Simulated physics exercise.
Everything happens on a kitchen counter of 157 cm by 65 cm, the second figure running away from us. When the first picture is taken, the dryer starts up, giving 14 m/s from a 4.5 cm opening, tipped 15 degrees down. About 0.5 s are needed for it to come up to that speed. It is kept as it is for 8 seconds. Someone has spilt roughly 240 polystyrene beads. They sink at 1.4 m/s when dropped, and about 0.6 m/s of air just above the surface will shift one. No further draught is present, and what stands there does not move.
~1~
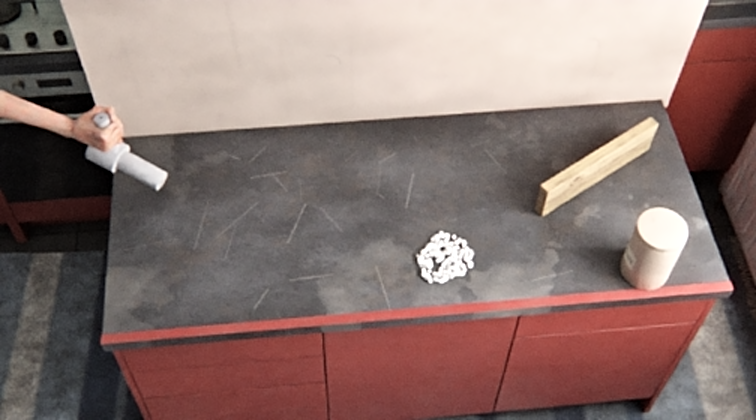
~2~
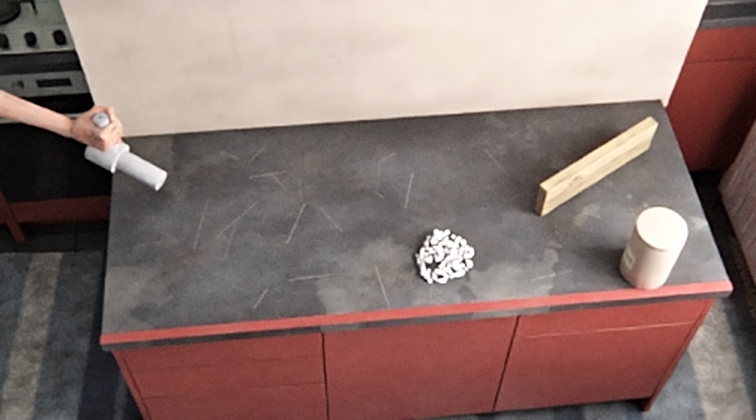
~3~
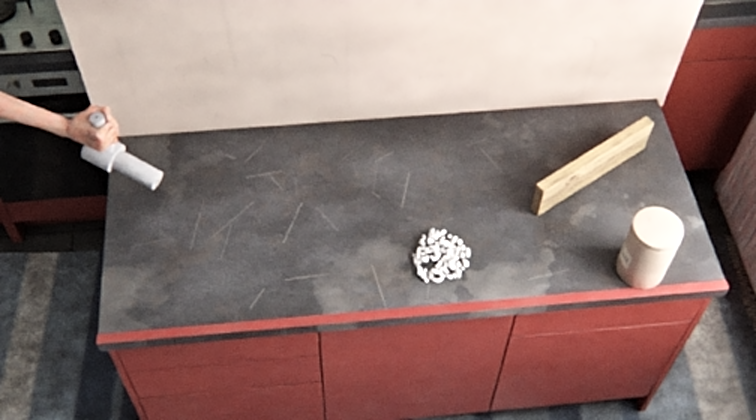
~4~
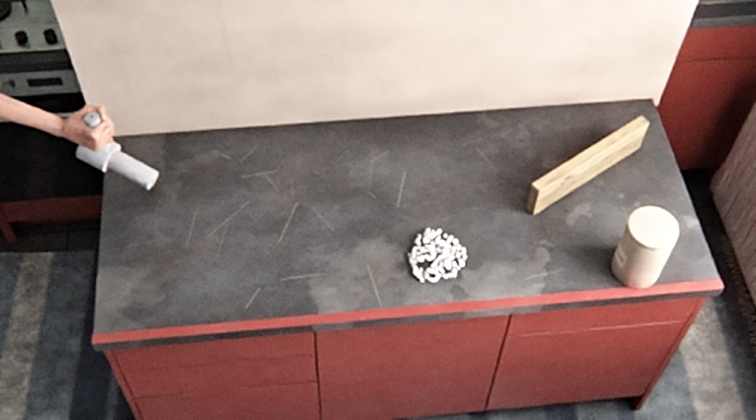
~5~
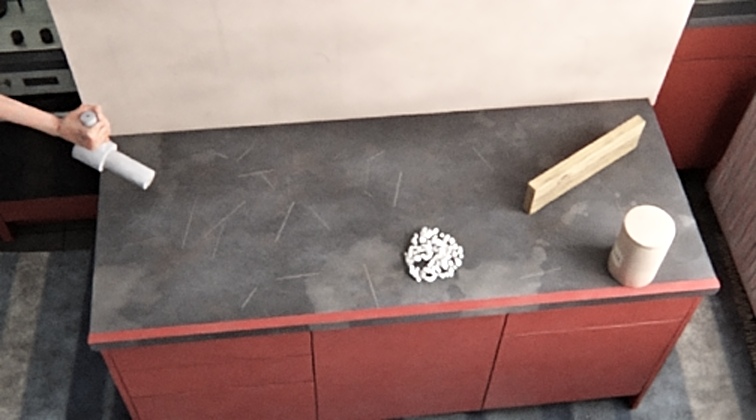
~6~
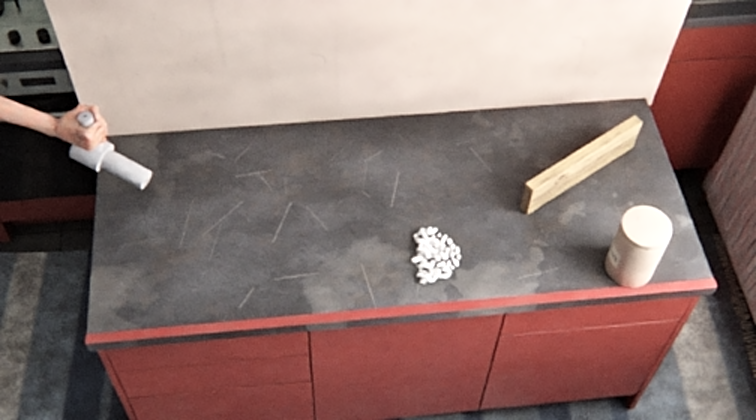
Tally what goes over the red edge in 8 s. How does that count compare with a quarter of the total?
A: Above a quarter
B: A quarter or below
(A) Above a quarter.
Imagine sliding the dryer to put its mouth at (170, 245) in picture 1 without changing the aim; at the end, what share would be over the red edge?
30 per cent, roughly.
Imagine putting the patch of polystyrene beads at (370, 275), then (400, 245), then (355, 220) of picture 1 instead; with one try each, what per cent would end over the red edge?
Taking the three spots in order, you'd get around 90 percent, 40 percent and 2 percent.
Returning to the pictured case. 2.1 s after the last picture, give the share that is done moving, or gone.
The share is roughly 100 %.
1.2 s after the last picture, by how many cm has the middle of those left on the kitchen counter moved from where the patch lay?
The centre sits some 65 cm from where it began.
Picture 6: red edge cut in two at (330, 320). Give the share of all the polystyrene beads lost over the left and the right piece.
Estimate: Left ~ 0 %; right ~ 70 %.
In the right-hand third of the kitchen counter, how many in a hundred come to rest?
Around 0 per cent.
Then, 1.2 s after the last picture, 26 % are on the move or not yet settled, 71 % are over the red edge; the middle of those still in play is near (660, 202).
Then, 2.1 s after the last picture, 2 % are on the move or not yet settled, 71 % are over the red edge.
Then, 4.0 s after the last picture, 1 % are on the move or not yet settled, 71 % are over the red edge.
Then, 7.6 s after the last picture, at the end, 71 % are over the red edge.
